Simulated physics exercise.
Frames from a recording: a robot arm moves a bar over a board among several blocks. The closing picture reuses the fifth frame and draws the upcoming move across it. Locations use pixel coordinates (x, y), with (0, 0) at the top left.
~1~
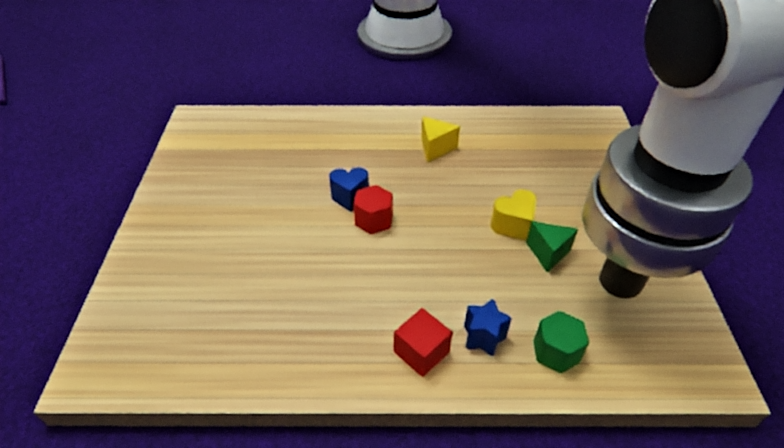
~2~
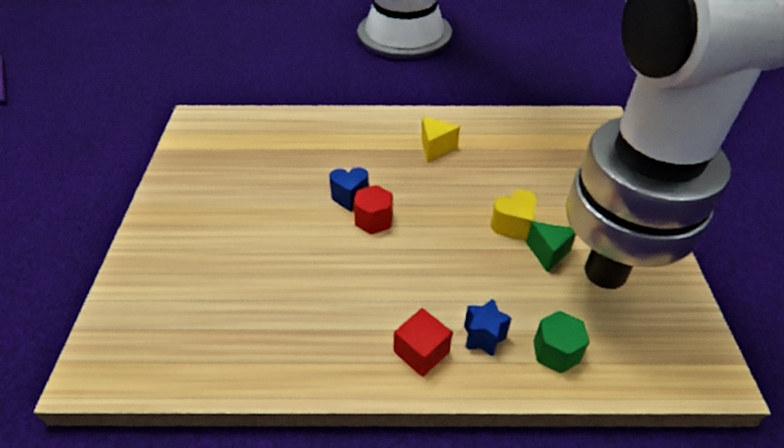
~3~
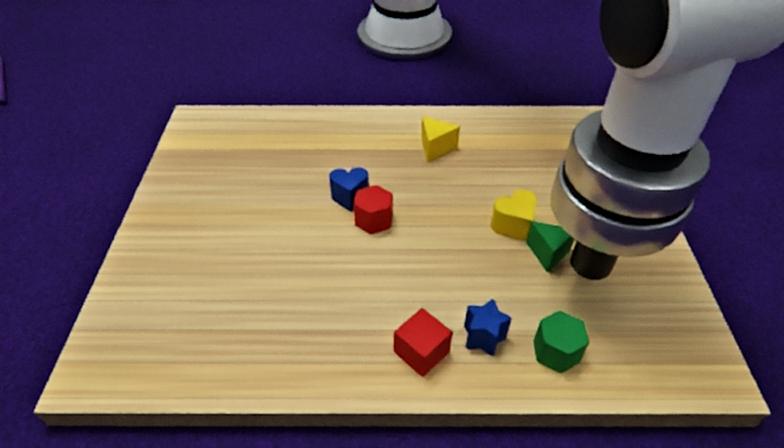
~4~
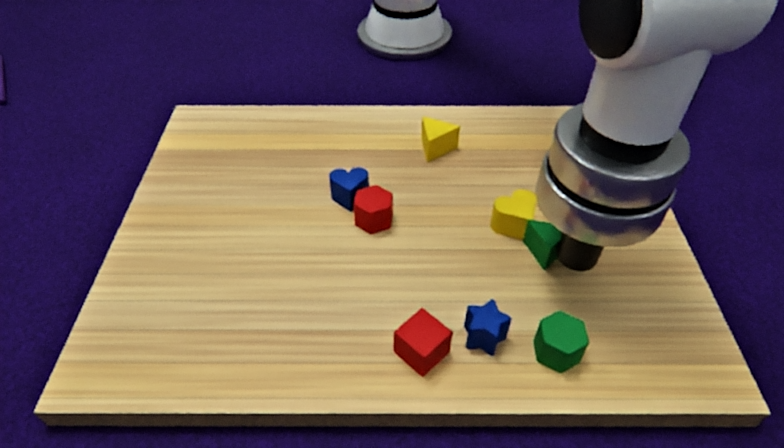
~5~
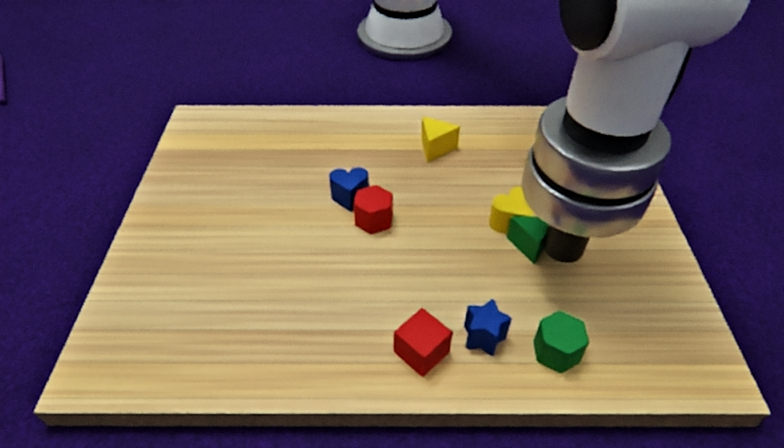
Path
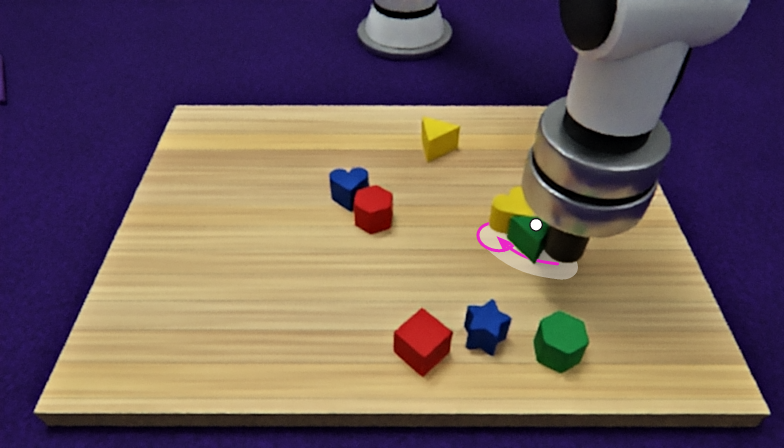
A robot arm moves left across the board and nudges a green block beside a yellow heart.
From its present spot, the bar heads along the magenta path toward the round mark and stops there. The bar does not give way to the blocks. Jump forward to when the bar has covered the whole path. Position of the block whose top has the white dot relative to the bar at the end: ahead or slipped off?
When the path ends, it will sit ahead of the bar.
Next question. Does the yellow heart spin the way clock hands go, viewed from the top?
That would be a yes.
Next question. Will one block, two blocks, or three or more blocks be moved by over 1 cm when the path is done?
By the end, two blocks will have moved.
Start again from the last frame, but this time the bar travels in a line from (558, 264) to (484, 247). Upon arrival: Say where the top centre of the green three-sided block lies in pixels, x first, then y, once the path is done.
The top centre is at (473, 203).
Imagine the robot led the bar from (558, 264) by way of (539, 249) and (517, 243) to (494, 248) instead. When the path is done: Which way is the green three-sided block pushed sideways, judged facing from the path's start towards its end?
Facing the way the path runs, start to end, you'll find the green three-sided block has shifted right.
Drawn move, from (558, 264) by way of (534, 260) and (513, 250) to (497, 237); the dot is on the green three-sided block.
The first path, step by step. Halfway along, bar at (527, 241); yellow heart at (513, 196); green three-sided block at (505, 215), turned 25° clockwise.
At the end, bar at (500, 222); yellow heart at (511, 187), turned 30° clockwise; green three-sided block at (483, 194), turned 45° clockwise.
